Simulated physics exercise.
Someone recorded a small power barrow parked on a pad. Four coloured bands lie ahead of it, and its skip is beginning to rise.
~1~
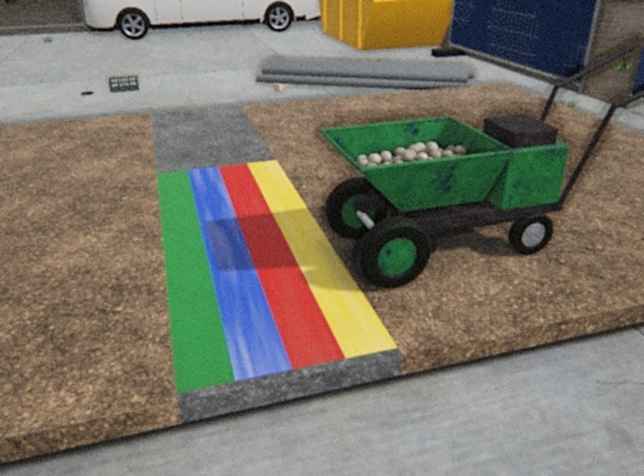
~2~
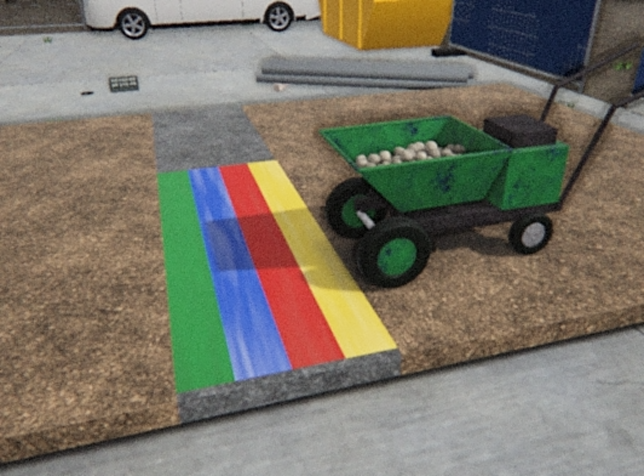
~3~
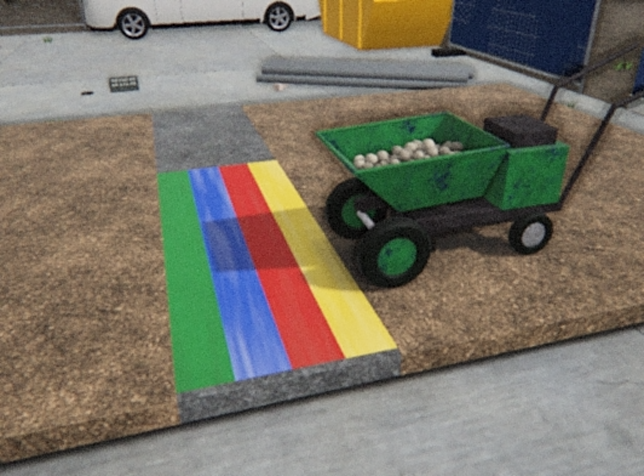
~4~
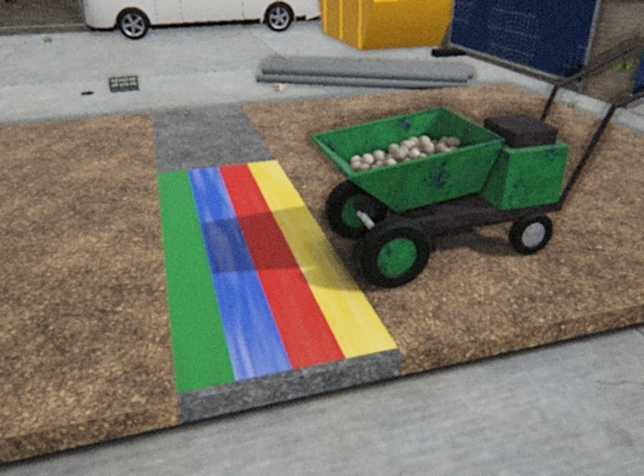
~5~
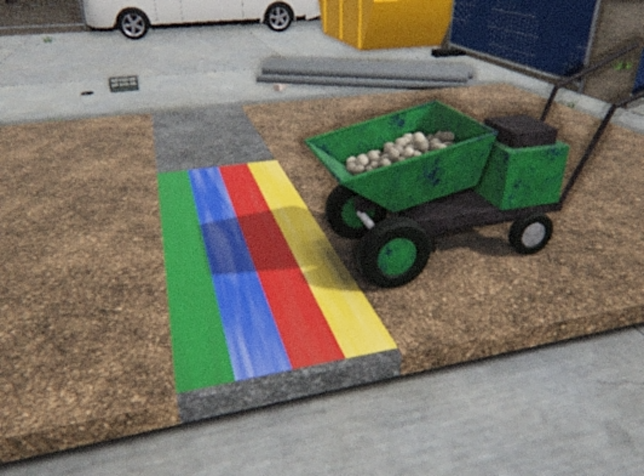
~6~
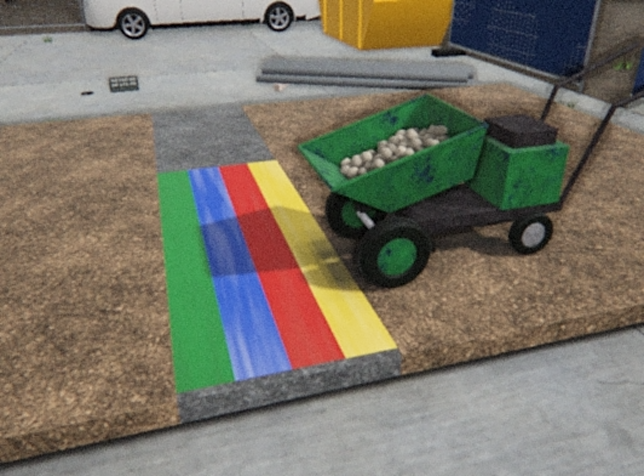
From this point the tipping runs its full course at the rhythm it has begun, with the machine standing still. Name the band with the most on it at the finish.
The blue one.
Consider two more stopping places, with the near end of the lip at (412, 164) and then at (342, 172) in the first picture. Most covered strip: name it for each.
Taking them in order, it would be the red one and then the blue strip.
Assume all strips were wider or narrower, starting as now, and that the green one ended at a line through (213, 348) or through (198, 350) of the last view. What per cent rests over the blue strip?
Roughly 40 per cent, then roughly 40 per cent.
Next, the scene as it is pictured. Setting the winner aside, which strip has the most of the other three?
The red strip.
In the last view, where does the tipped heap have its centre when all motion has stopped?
I'd say the middle ends up at about (247, 278).
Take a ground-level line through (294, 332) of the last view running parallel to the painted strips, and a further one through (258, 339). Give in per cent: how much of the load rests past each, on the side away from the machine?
Around 80 per cent for the first, around 40 per cent for the second.
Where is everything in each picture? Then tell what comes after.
The first picture shows lip of the skip (360, 170), level; top of the load (427, 164), river pebbles; yellow strip (352, 317); red strip (303, 326); blue strip (253, 336); green strip (200, 346).
The second picture shows lip of the skip (359, 171), level; top of the load (426, 163).
The third picture shows lip of the skip (355, 173), tipped barely; top of the load (424, 162).
The fourth picture shows lip of the skip (349, 177), tipped a little; top of the load (428, 152).
The fifth picture shows lip of the skip (341, 182), tipped a little; top of the load (423, 149).
The sixth picture shows lip of the skip (333, 190), tipped clearly; top of the load (427, 140); yellow strip (352, 317); red strip (303, 326); blue strip (253, 336); green strip (200, 346).
Just after the last frame, skip tipped steeply; every one in the skip.
A moment on, skip tipped steeply; the larger part in the skip; about a tenth over the red strip; about a tenth over the blue strip.
Further on, skip tipped right over; about a tenth in the skip; roughly a quarter over the red strip; roughly half over the blue strip; roughly a quarter over the green strip; just a few off the paint.
When it is over, skip tipped right over; about a tenth in the skip; not one over the yellow strip; roughly a third over the red strip; roughly half over the blue strip; roughly a quarter over the green strip; just a few off the paint.
